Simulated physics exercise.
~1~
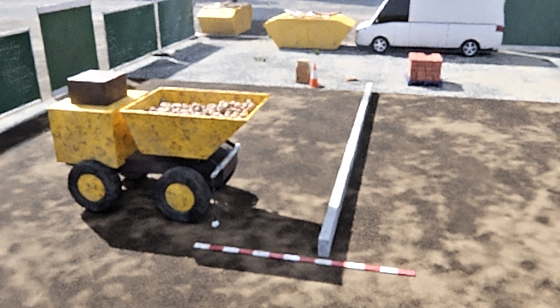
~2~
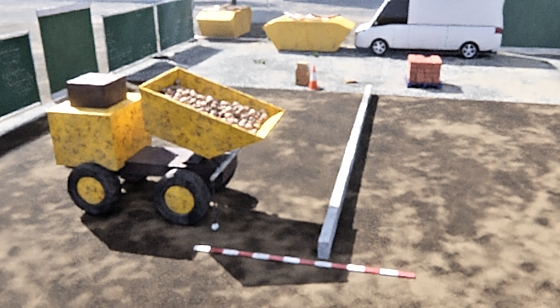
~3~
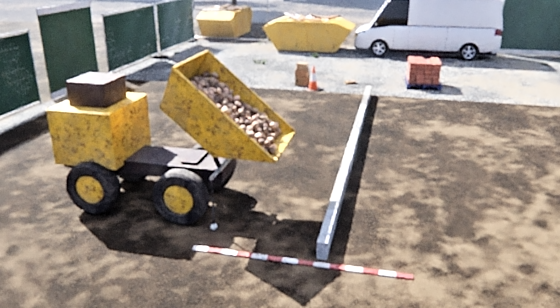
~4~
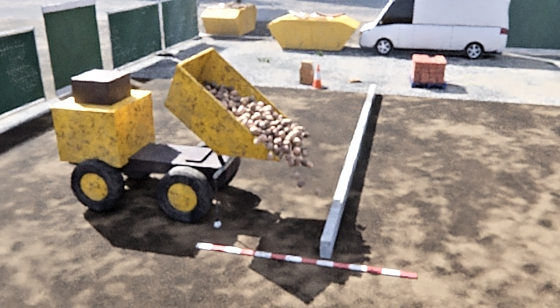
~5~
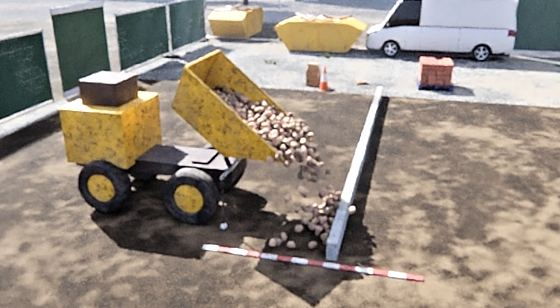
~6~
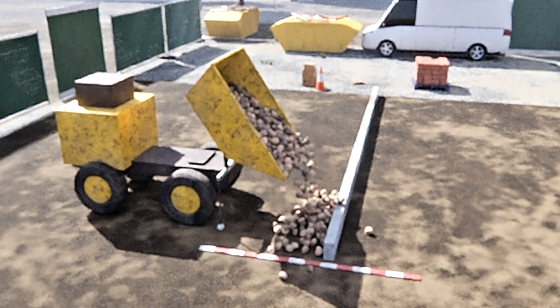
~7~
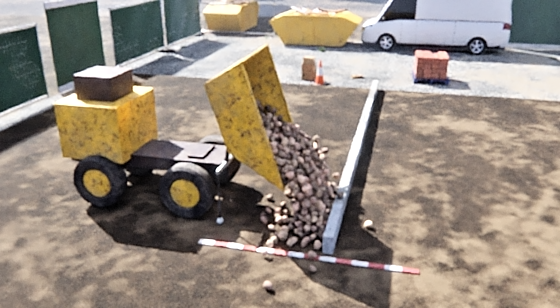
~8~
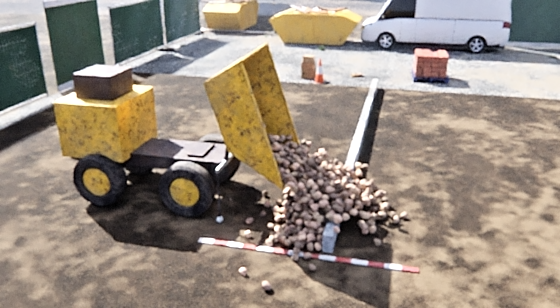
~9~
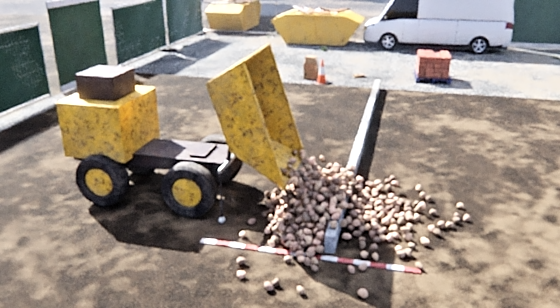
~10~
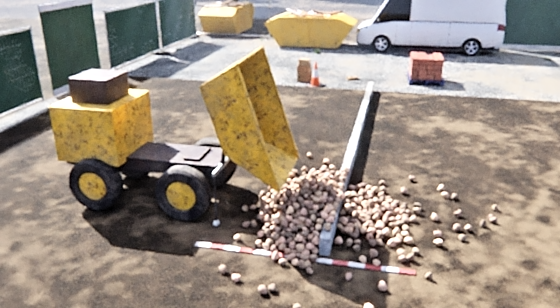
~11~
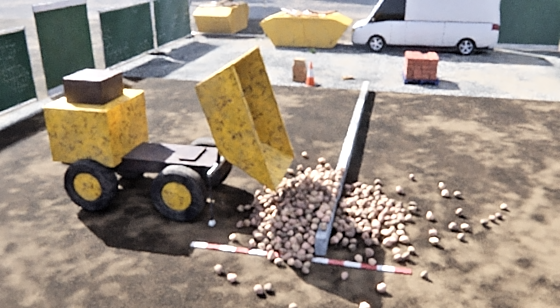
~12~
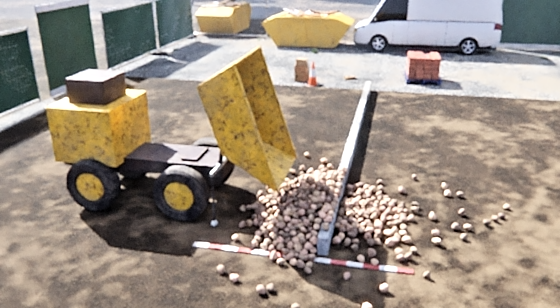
On a sunlit dirt yard, a small yellow dumper tipped its body in two stages, sending rounded stones sliding out to the right against a pale kerb, until the body stood steep and empty beside a heap, with some stones scattered beyond the kerb.
